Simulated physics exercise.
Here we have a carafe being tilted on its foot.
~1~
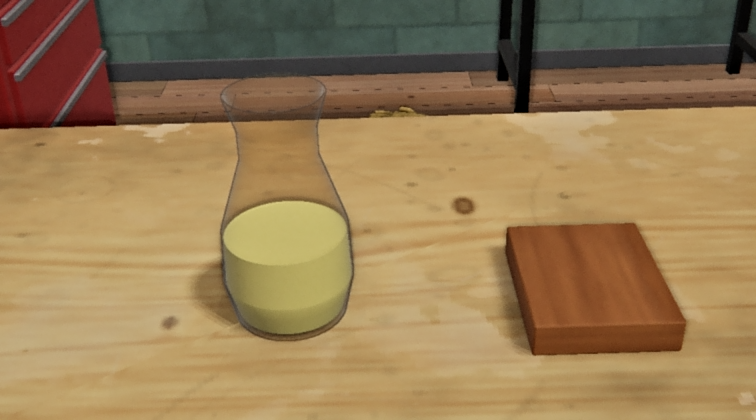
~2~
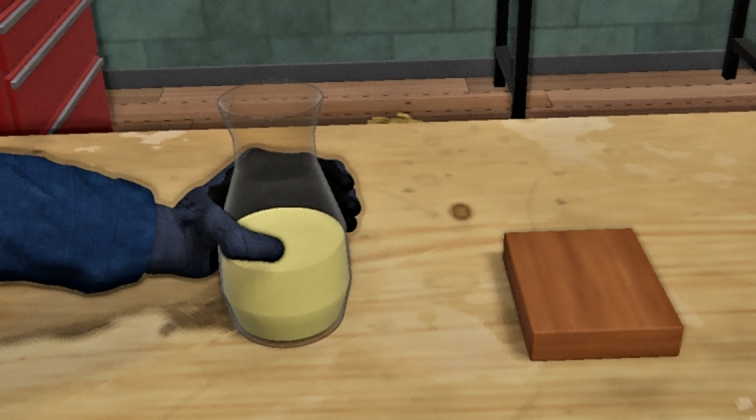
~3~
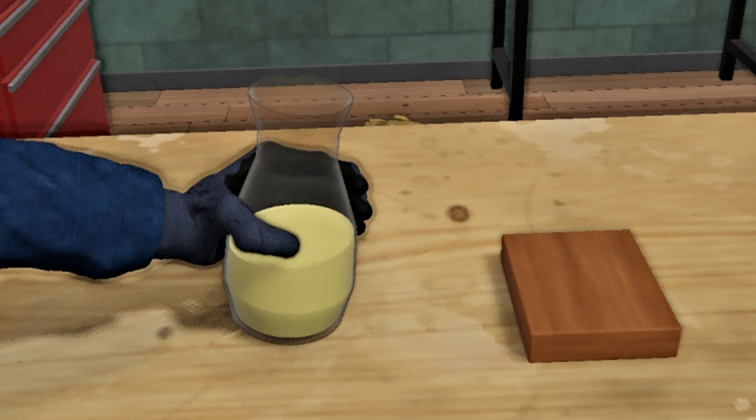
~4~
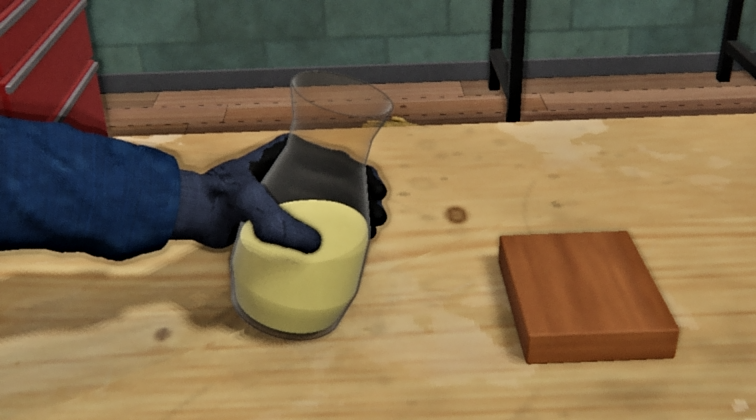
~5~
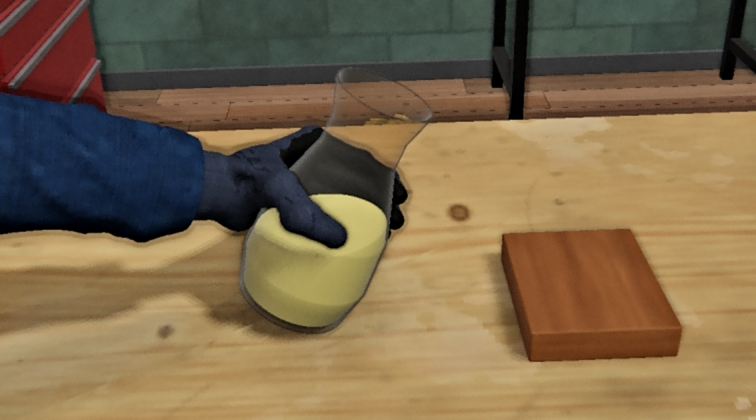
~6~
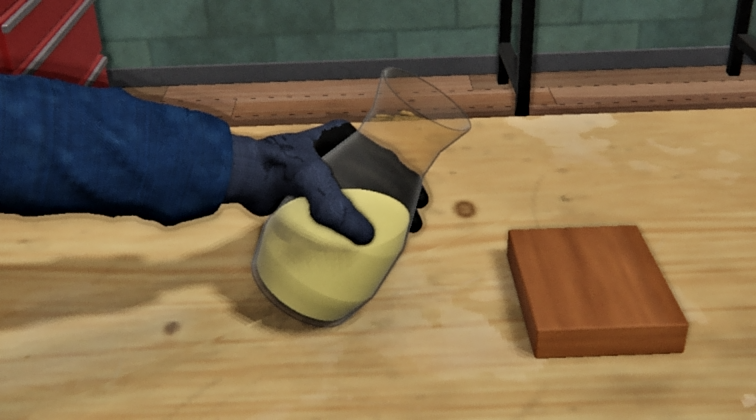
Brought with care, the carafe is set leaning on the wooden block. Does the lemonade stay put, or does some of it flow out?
It's going to leak over the lip, I reckon.
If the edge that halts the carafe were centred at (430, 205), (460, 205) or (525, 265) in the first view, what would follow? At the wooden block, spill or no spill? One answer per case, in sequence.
No loss, no loss, overflow.
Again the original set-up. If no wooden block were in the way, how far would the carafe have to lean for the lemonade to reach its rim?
I'd put it near 70 degrees of lean.
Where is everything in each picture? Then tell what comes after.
In the first picture, it stands upright; carafe (283, 204) about a third full.
In the second picture, a hand takes hold; carafe about a third full, surface at (282, 239); wooden block (585, 290).
In the third picture, it is leaning; carafe (295, 207) about a third full.
In the fourth picture, tipping on its foot; carafe about a third full, surface at (306, 232); wooden block (581, 292).
In the fifth picture, the top moves towards the wooden block; carafe (338, 199) tipped 25°.
In the sixth picture, on the way over; carafe (363, 196) tipped 35°; wooden block (589, 287).
A moment on, the carafe leans by about 55°; all is still inside.
Further on, the carafe leans by about 75°; a puddle lies under it; about three quarters of the lemonade is inside.
When it is over, the carafe leans by about 85°, against the wooden block; a puddle lies under it; about a third of the lemonade is inside.
